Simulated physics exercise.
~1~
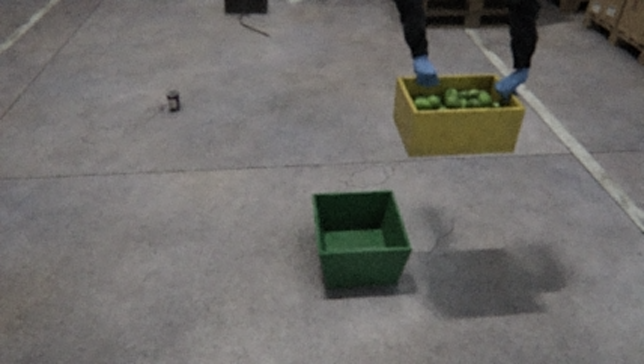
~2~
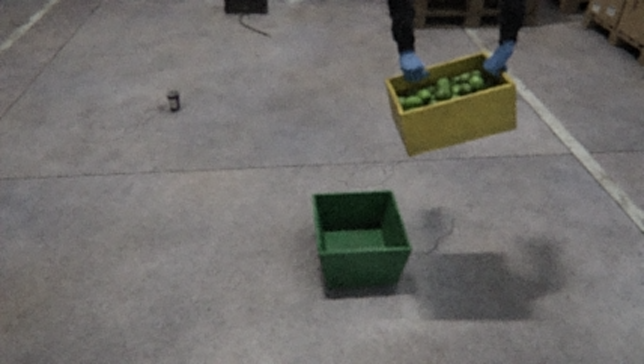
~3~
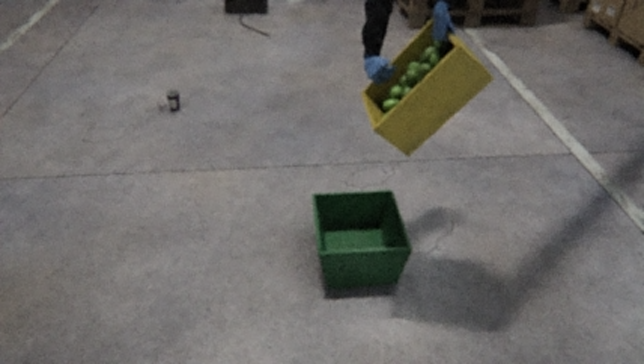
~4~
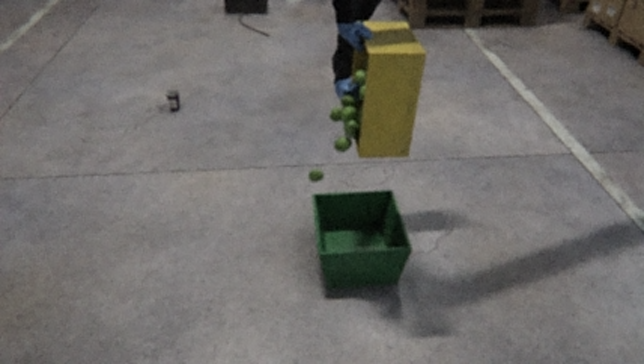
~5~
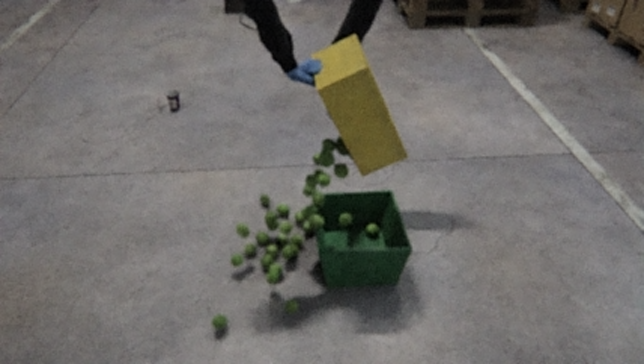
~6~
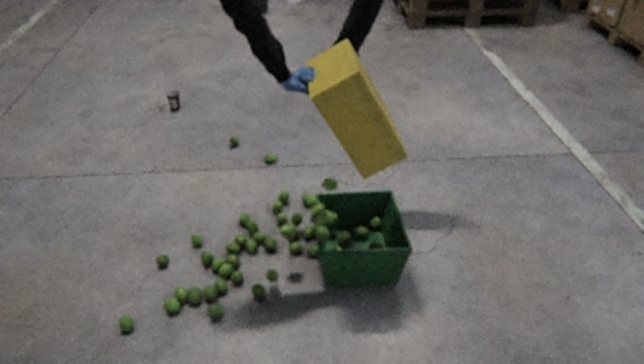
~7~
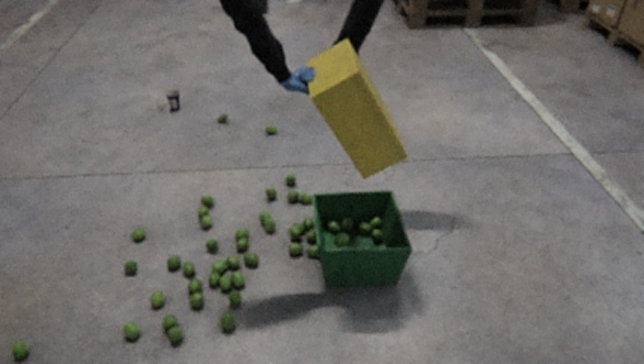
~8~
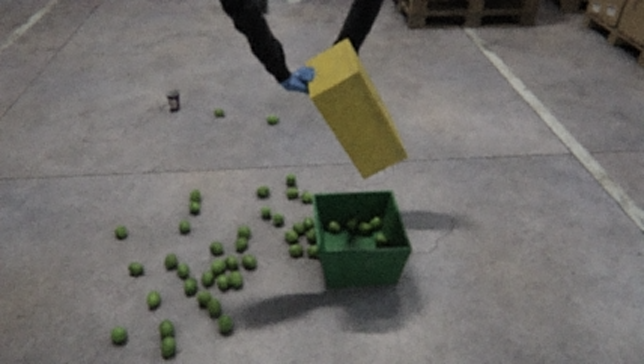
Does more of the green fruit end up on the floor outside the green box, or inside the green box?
More of it ends up outside the green box. Well over half of the fruit lies scattered on the floor, mostly to the left, while a smaller share rests inside.
